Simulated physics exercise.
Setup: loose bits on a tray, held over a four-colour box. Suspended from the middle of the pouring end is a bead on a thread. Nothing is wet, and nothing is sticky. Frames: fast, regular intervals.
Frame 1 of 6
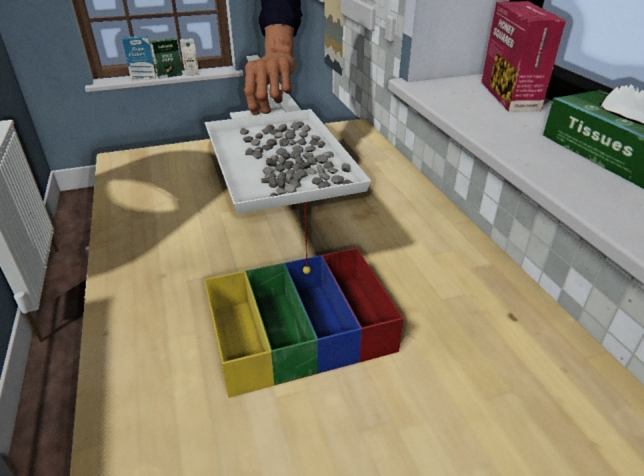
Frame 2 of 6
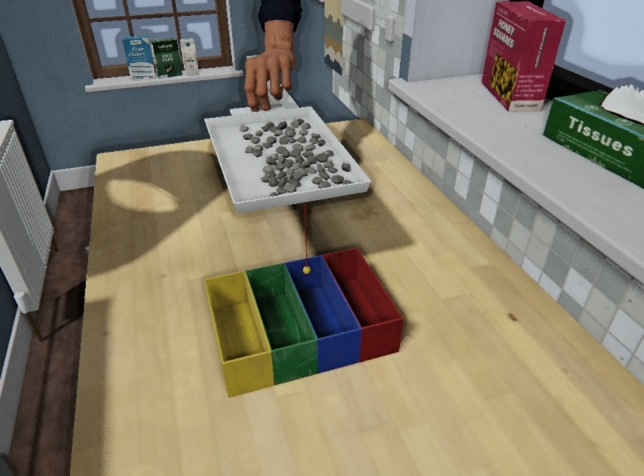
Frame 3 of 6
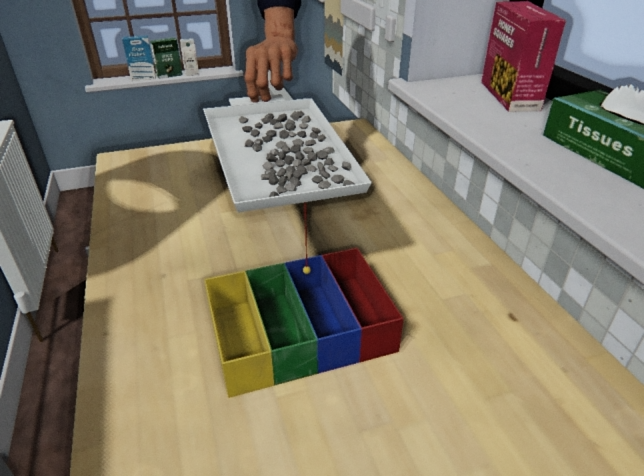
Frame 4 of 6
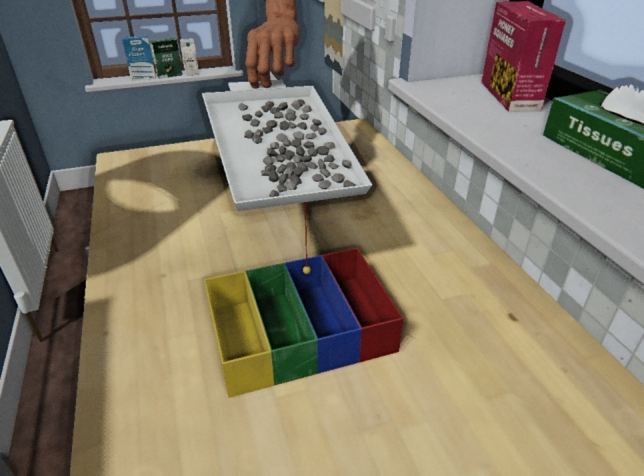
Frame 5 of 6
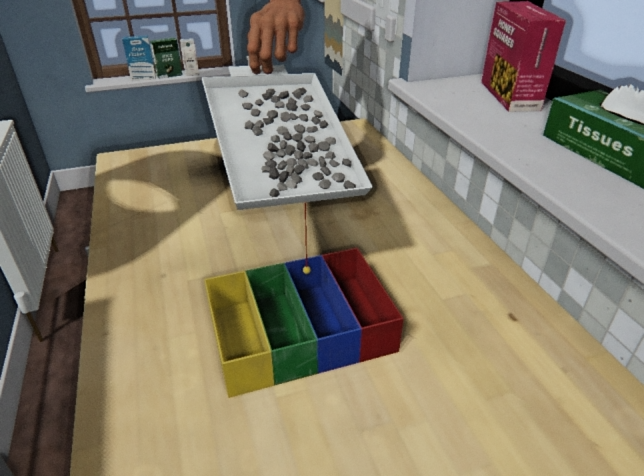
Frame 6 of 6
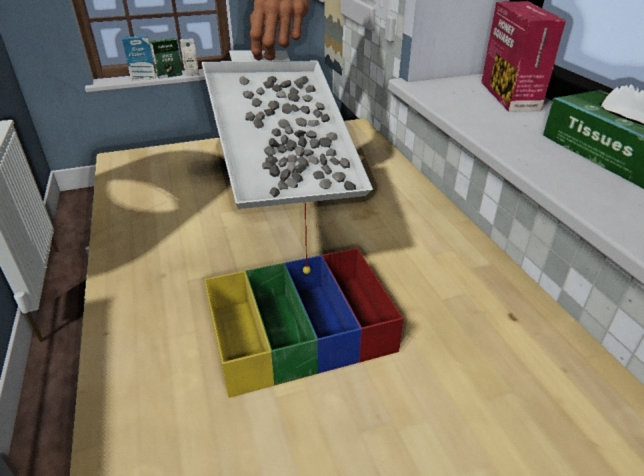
A white tray scattered with grey gravel is held by a hand at its far edge above a pale wooden table, seen from above by a still camera in a tiled kitchen-like room. Below it sits a box with yellow, green, blue and red cells, a small yellow bead hanging above, with red and green cartons on the right ledge. The hand steadily raises the tray's far end, tilting it toward the box.
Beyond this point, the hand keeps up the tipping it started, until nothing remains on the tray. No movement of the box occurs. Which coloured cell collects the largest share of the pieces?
Red.
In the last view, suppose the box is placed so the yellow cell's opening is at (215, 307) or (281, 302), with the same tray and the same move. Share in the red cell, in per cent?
First 50 per cent, second 10 per cent.
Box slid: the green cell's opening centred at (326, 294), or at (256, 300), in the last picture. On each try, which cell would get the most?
First the blue cell, then red.
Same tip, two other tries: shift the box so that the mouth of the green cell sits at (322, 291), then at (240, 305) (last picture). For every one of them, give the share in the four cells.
First about 100, then 40 per cent.
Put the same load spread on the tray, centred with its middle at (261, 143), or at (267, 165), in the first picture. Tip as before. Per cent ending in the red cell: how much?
First try 60 %, second try 40 %.
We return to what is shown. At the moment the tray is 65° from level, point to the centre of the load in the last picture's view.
I'd put the middle of the pieces at roughly (329, 169).
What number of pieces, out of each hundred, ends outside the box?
Roughly 10 percent.
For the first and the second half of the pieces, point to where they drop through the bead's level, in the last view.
Near (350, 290) to start, and near (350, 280) afterwards.
Just after the last frame, tray tipped steeply; almost all on the tray; just a few falling or outside the box.
A moment on, tray tipped past a quarter turn; roughly a quarter on the tray; roughly a quarter in the red cell; roughly a quarter in the blue cell; just a few in the green cell; roughly a quarter falling or outside the box.
Further on, tray tipped past a quarter turn; roughly half in the red cell; roughly a third in the blue cell; about a tenth in the green cell; about a tenth falling or outside the box.
When it is over, tray tipped past a quarter turn; roughly half in the red cell; roughly a third in the blue cell; about a tenth in the green cell; not one in the yellow cell; about a tenth outside the box.
